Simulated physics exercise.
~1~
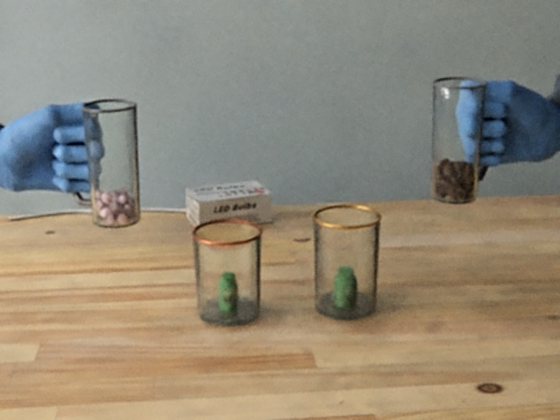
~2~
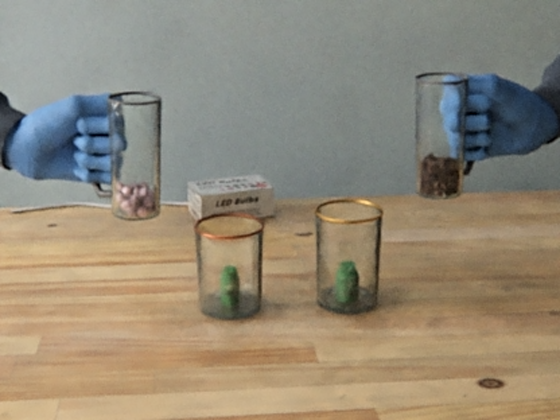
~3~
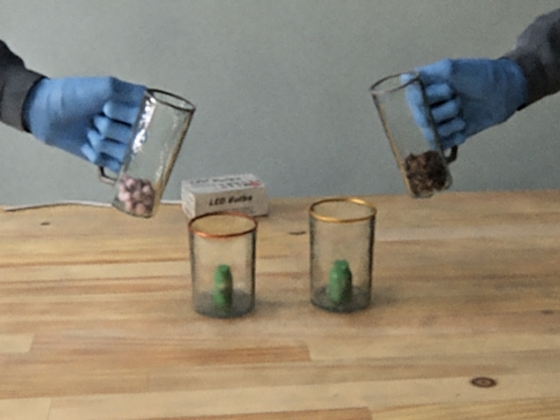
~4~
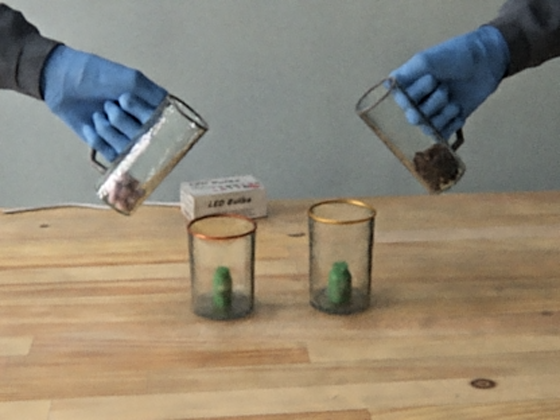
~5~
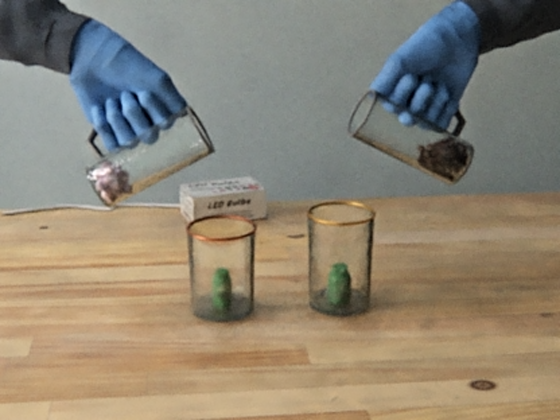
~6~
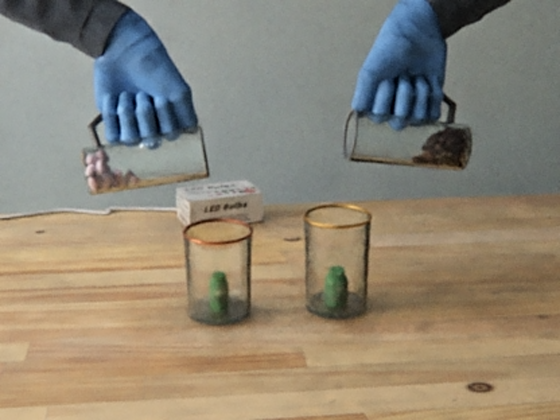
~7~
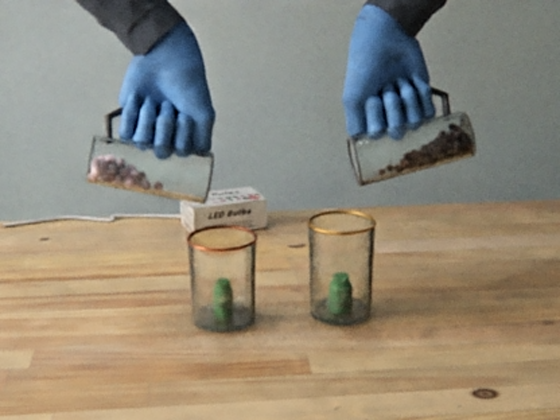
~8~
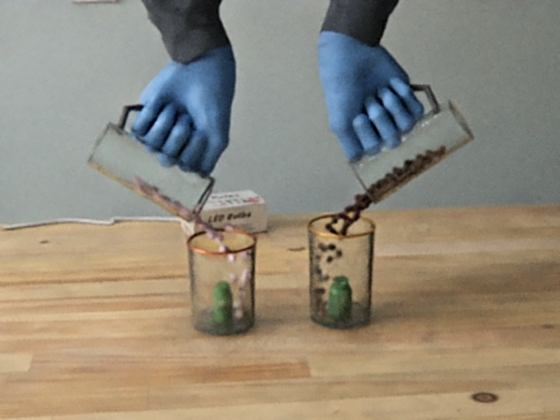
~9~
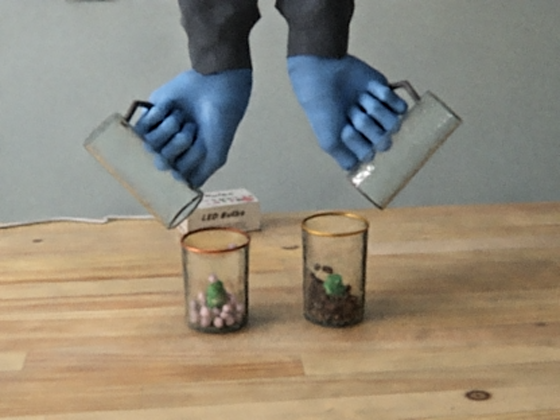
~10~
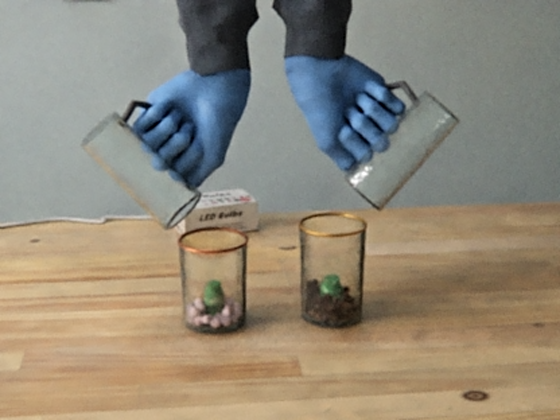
On a wooden table, gloved hands tipping pink and dark brown pieces into two glasses, leaving both green objects poking out.
